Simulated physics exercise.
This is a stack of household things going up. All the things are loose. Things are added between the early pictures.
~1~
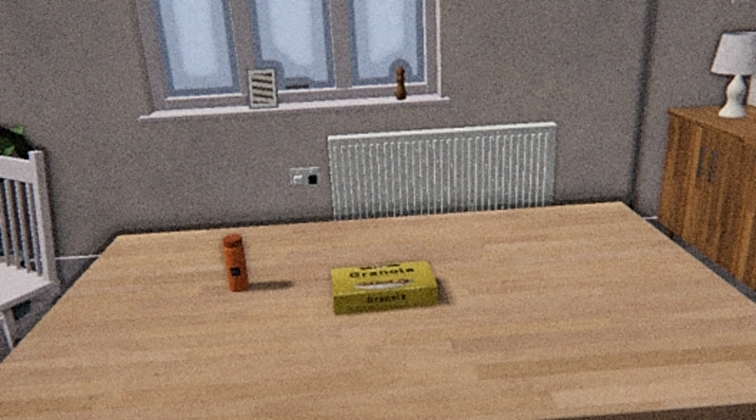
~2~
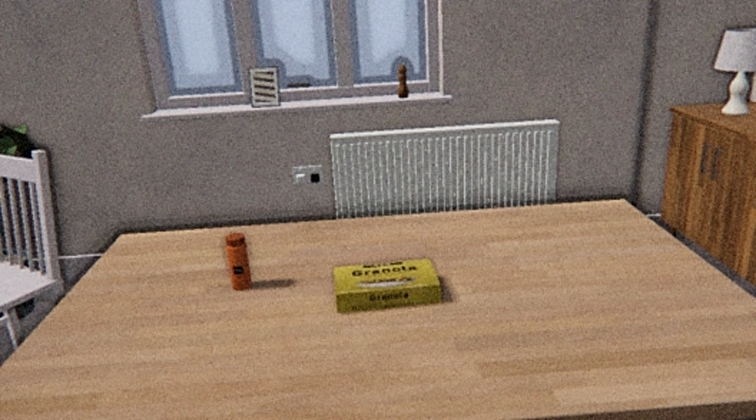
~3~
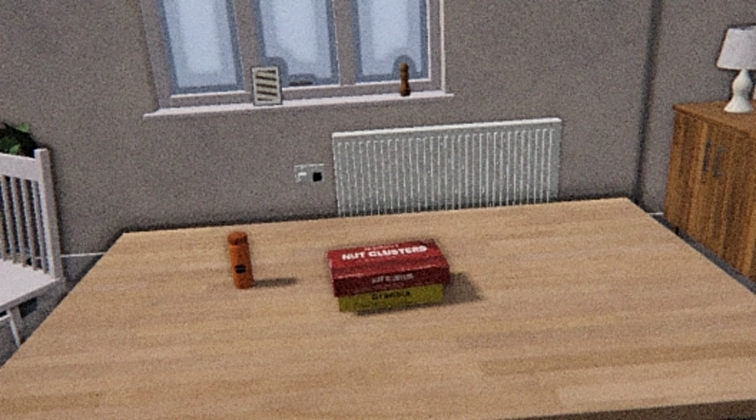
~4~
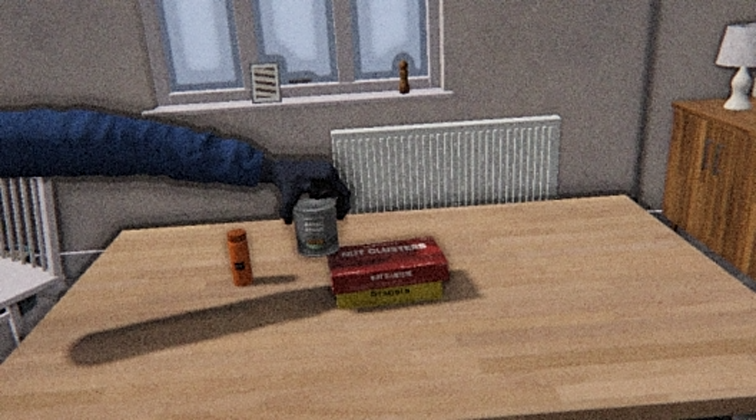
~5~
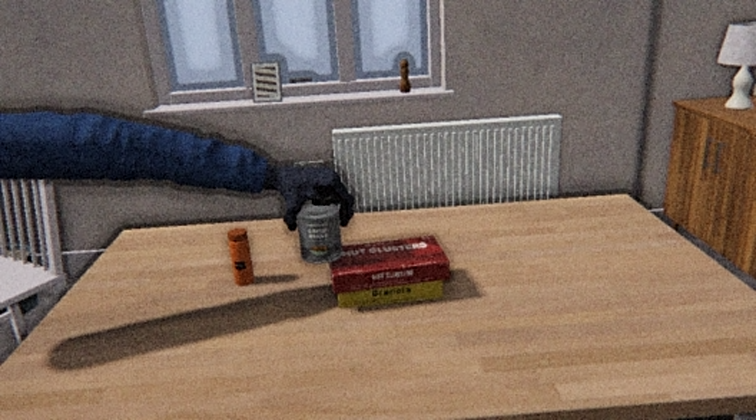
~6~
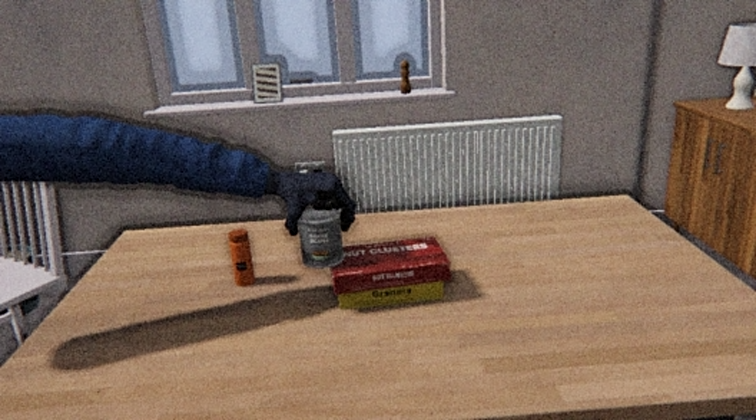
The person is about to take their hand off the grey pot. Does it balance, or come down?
Outcome: The pile loses its balance.
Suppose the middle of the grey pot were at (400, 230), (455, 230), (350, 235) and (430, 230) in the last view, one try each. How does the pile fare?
First try: It holds; second try: It comes apart; third try: It holds; fourth try: It stays up.
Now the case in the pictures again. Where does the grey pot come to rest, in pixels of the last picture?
At about (281, 284).
Then, 0.30 s after the last picture, grey pot now fallen.
Then, 0.40 s after the last picture, things are still on the move.
Then, 0.50 s after the last picture, as before.
Then, 2.00 s after the last picture, nothing new.
At rest, fallen, grey pot; the other 3 in place. Seen from the same camera at the end, grey pot near (281, 284). The pile comes apart.
